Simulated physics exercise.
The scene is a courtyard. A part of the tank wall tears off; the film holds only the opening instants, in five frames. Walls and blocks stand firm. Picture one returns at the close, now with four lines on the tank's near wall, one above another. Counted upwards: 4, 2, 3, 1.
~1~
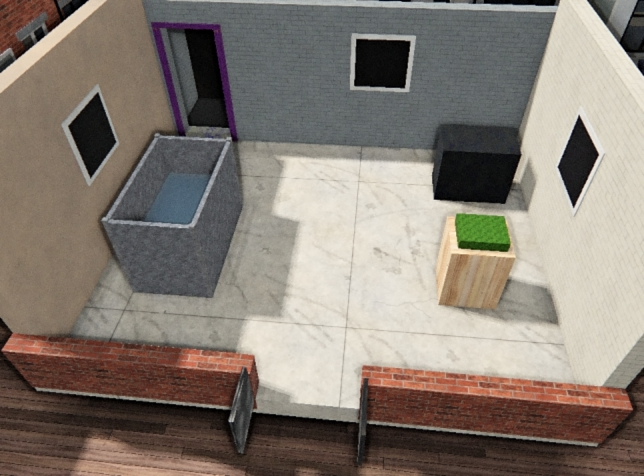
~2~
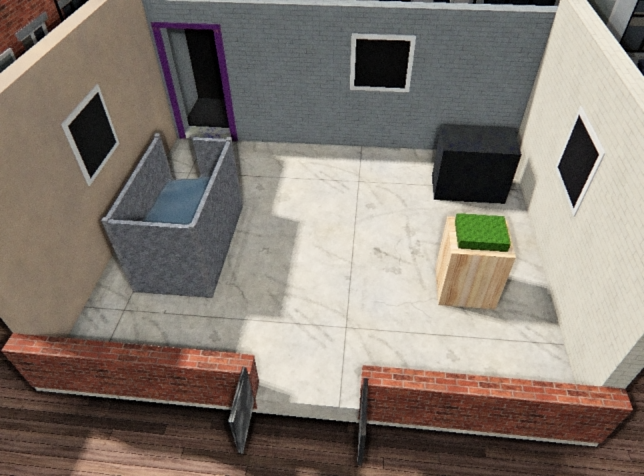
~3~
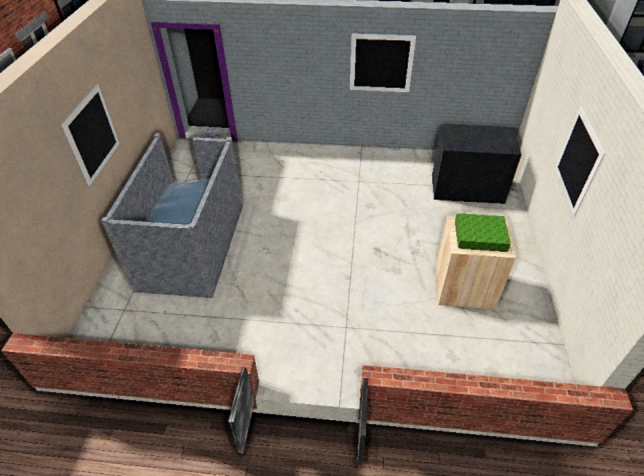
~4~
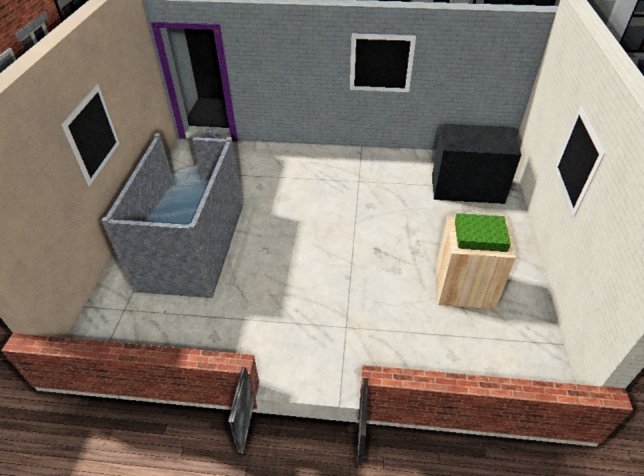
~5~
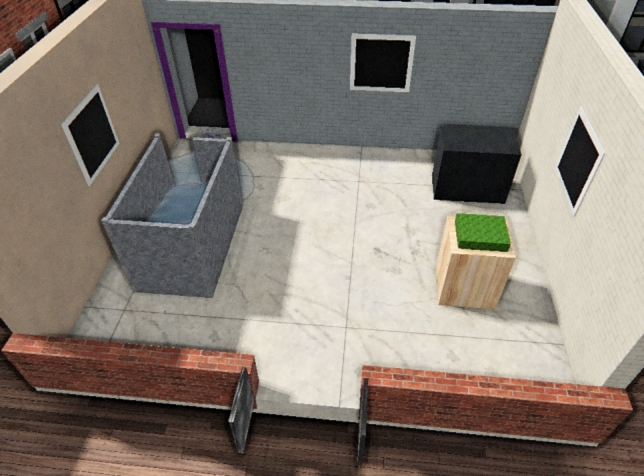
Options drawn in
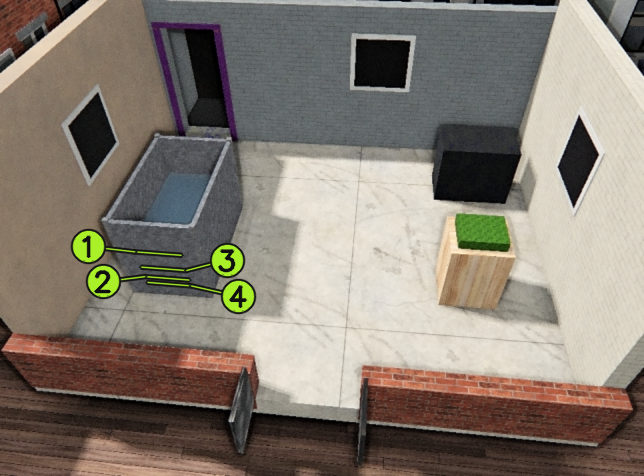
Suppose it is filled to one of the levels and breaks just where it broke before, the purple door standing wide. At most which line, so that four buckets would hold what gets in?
I would pick level 2.
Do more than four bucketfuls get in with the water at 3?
Yes, it does.
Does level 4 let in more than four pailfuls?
No, not at all.
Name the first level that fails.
That would be 3.
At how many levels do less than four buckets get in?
Two.
On the marked copy, 1 at (158, 253); 2 at (167, 278); 3 at (163, 268); 4 at (169, 284); from the bottom up 4, 2, 3, 1.
For level 1, dozens of bucketfuls pour in.
For level 2, a bucket or two gets in.
For level 3, about 10 bucketfuls get in.
For level 4, nothing gets over.
